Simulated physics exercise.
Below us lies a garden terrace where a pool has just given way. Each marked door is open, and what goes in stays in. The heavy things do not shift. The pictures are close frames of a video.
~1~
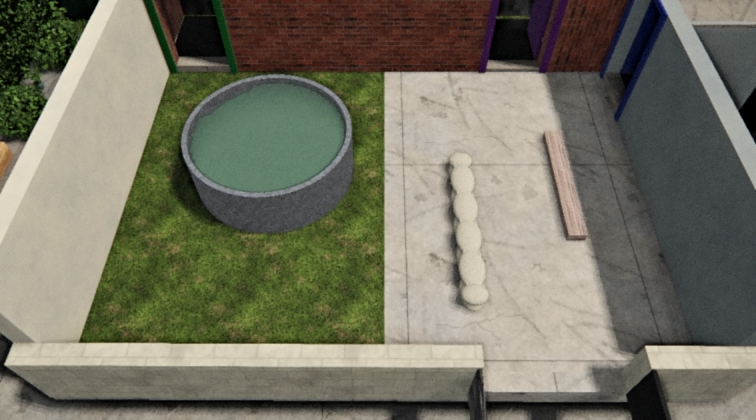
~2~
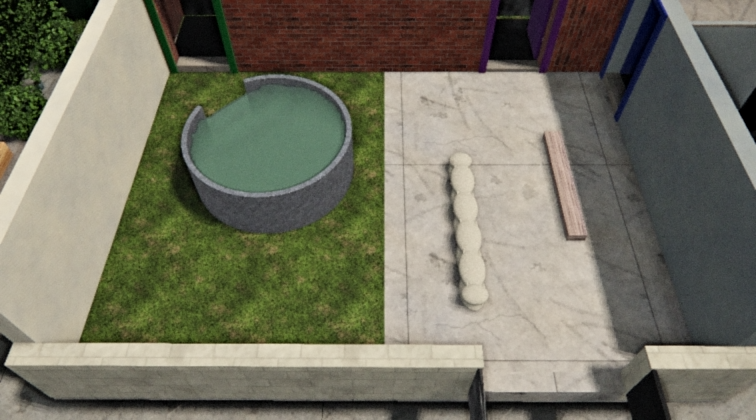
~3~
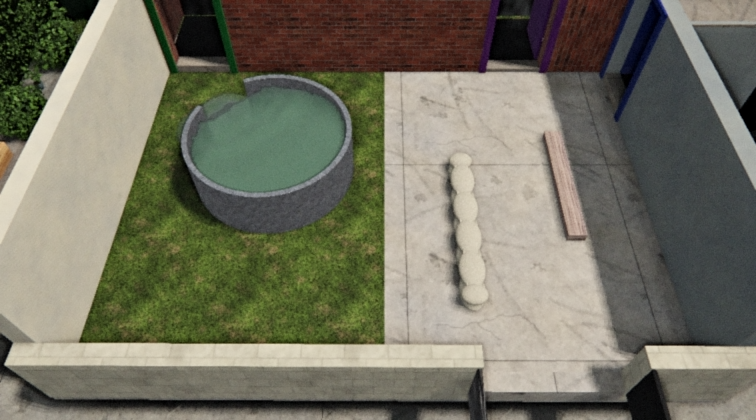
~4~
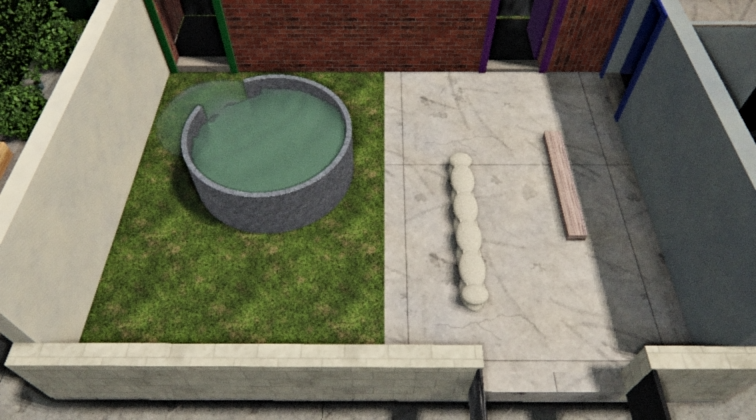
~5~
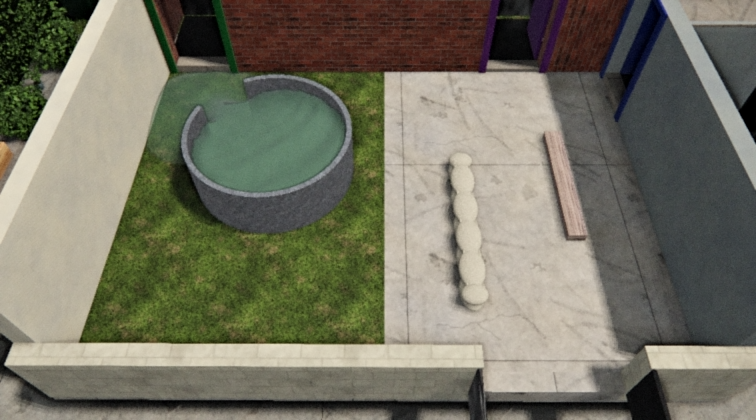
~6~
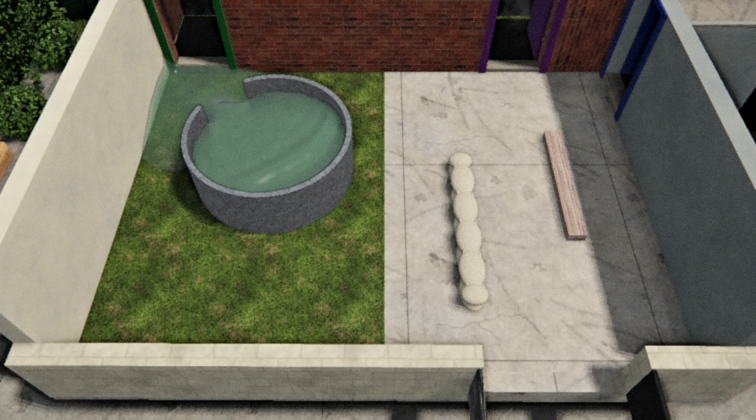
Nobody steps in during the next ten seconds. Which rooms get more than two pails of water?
The purple door holds within the limit; the green door floods; the blue door holds within the limit.
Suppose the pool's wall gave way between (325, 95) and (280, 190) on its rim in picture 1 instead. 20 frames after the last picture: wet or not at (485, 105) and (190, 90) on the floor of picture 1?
One after the other: Covered, no water.
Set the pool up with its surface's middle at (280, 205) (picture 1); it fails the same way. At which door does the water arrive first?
First comes the green one.
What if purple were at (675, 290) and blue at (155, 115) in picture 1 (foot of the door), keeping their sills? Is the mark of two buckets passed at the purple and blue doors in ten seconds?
One by one: Purple keeps below it; blue takes more.
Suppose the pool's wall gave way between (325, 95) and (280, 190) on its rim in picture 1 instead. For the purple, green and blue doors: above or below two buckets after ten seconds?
Purple is over; green keeps below it; blue lets more in.
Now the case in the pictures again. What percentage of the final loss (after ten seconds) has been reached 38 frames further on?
Roughly 95 per cent.
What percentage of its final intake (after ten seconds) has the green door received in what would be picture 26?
Near 70 in a hundred.
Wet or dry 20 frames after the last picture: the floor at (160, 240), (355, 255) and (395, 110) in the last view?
One after the other: Flooded, no water, under water.
A moment on, water covers 10 % of the floor; the purple door not reached, the green door over two buckets in, the blue door not reached.
Next, water covers 15 % of the floor; the purple door not reached, the green door far over two buckets in, the blue door not reached.
Then, water covers 30 % of the floor; the purple door not reached, the green door far over two buckets in, the blue door not reached.
Later, water covers 60 % of the floor; the purple door wet at the sill, nothing in, the green door far over two buckets in, the blue door not reached.
In the end, water covers 85 % of the floor; the purple door wet at the sill, nothing in, the green door far over two buckets in, the blue door wet at the sill, nothing in.
